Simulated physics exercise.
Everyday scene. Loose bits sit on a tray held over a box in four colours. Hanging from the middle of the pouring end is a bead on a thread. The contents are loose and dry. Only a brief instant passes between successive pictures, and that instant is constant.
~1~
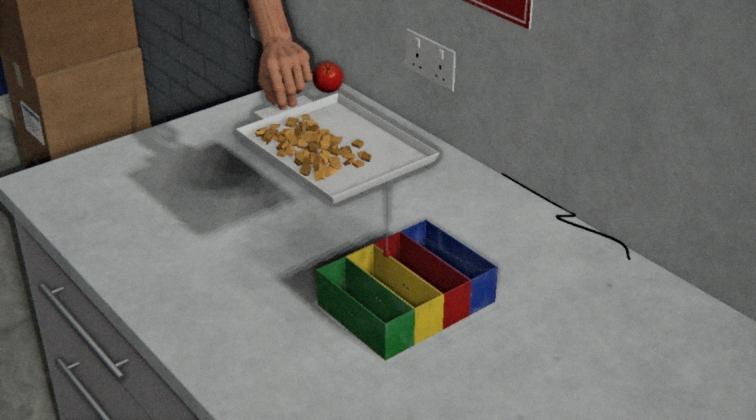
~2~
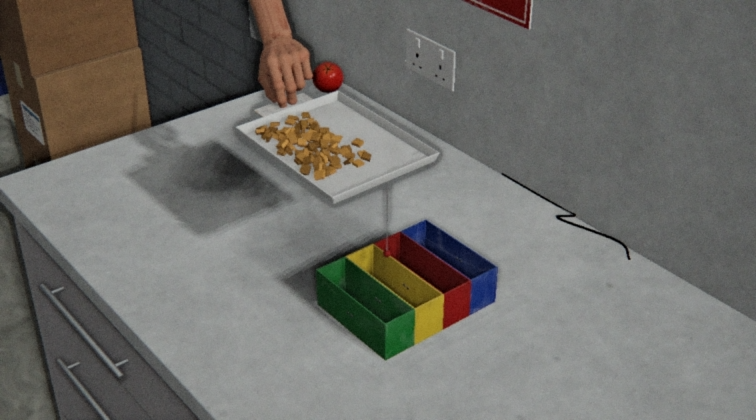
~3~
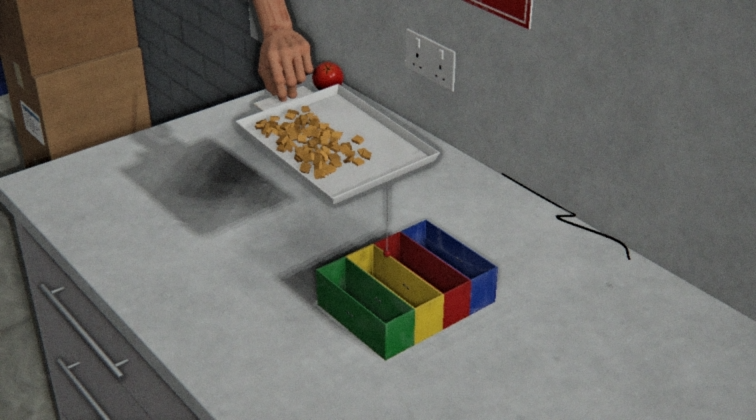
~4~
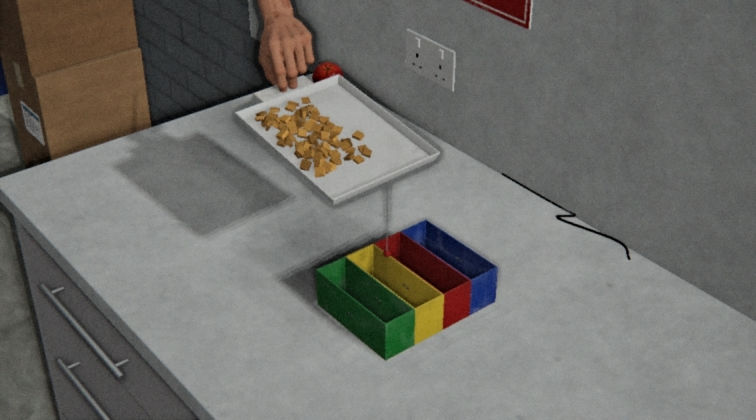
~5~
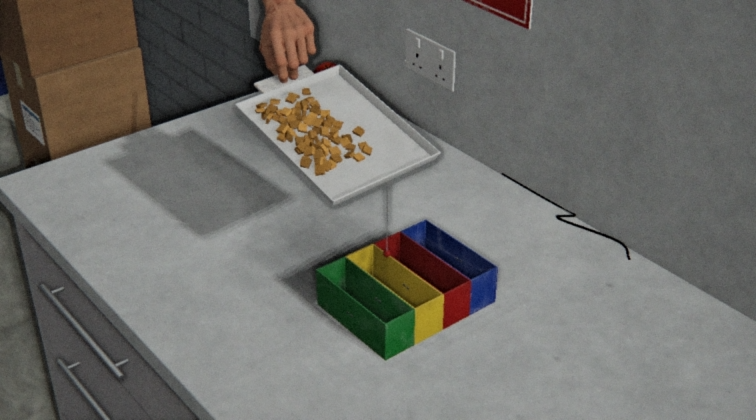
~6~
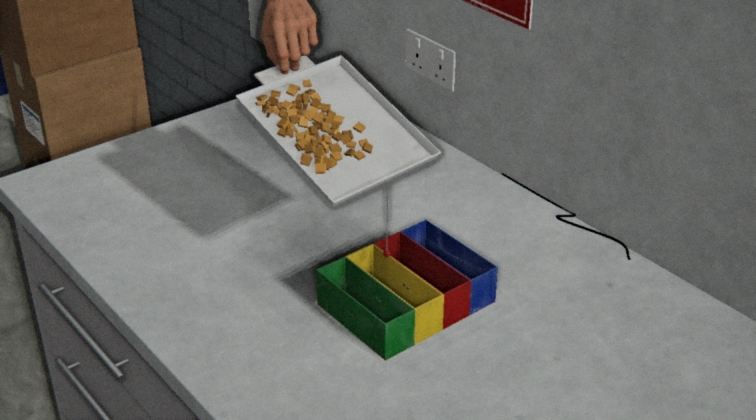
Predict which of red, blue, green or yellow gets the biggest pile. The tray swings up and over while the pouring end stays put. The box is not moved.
The biggest pile lands in green.
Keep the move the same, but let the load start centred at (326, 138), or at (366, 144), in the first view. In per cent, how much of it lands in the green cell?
First case around 50 %, second case around 30 %.
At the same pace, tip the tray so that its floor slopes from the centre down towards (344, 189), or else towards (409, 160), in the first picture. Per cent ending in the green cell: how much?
Close to 50 percent first and close to 0 percent second.
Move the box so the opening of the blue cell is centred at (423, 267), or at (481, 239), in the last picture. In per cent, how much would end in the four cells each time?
Roughly 100% on the first try and 20% on the second.
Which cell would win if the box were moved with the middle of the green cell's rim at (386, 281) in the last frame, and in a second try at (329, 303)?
The cell in green; the yellow one.
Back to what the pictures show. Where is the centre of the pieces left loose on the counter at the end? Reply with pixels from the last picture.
I'd mark it at about (337, 360).
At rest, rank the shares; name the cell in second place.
Runner-up - the yellow cell.
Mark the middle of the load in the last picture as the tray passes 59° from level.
Around (352, 185).
Shortly afterwards, tray tipped steeply; the bulk on the tray; a little falling or outside the box.
Next, tray tipped right over; near a quarter on the tray; near a third in the green cell; a little in the yellow cell; only a few in the red cell; near a third falling or outside the box.
Some moments later, tray tipped past a quarter turn; near half in the green cell; near a quarter in the yellow cell; only a few in the red cell; near a quarter falling or outside the box.
In the end, tray tipped past a quarter turn; near half in the green cell; near a quarter in the yellow cell; only a few in the red cell; none at all in the blue cell; near a quarter outside the box.
